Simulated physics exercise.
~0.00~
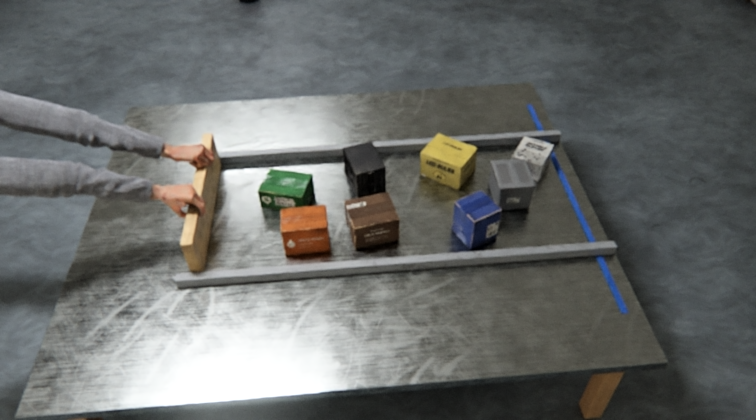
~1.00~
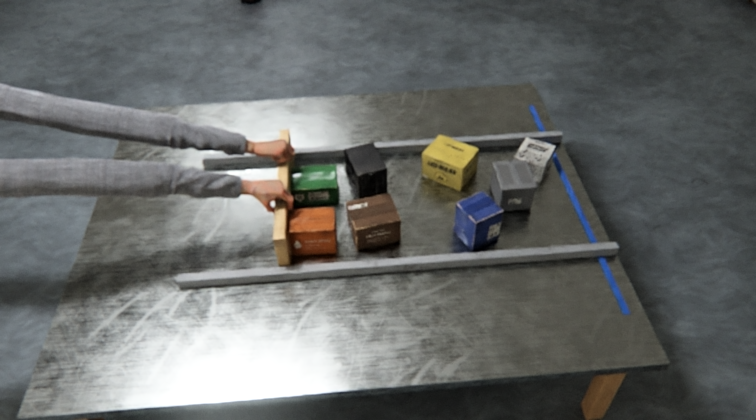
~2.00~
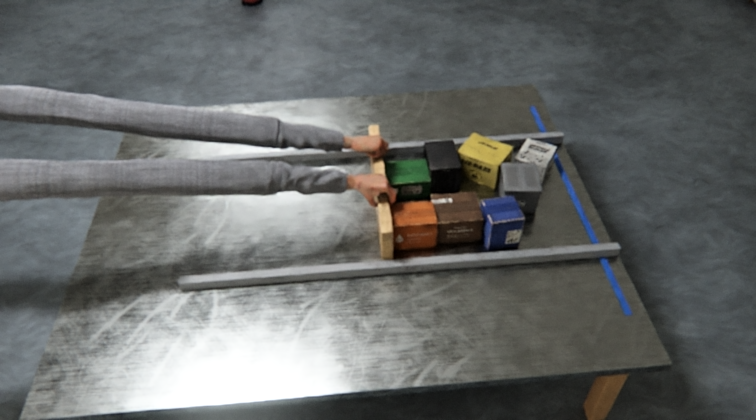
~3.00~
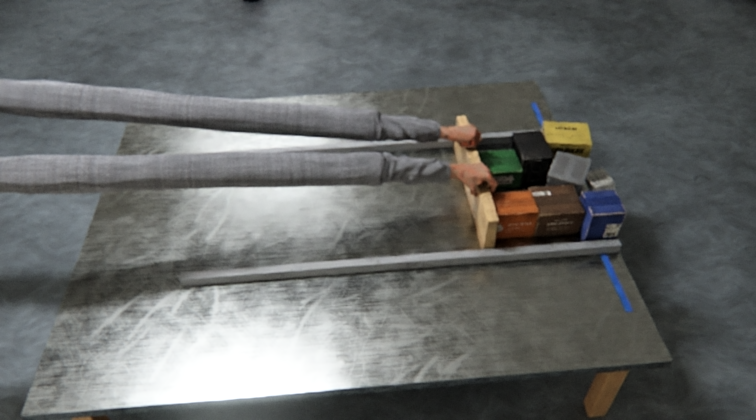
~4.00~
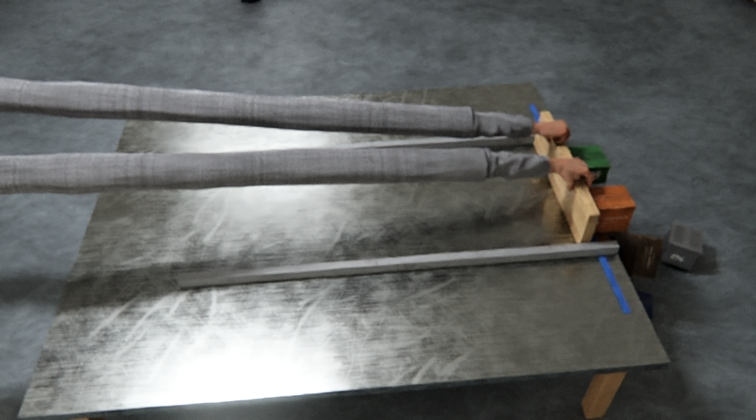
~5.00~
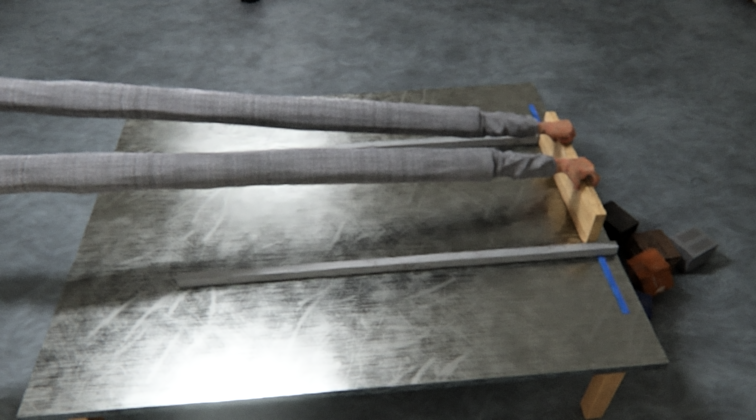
Two grey-sleeved arms grip a wooden plank at the left of a dark, scuffed table, seen from above by a slightly swaying camera. Between two grey battens stand green, orange, black, brown, yellow, blue, grey and white boxes, with blue tape near the right edge. The hands push the plank right, first meeting the green and orange boxes, then crowding the others together. The packed group reaches the far edge, and the boxes begin tipping over it. The plank stops by the tape as all of them go off, leaving the tabletop cleared and several boxes tumbled beyond the right edge.
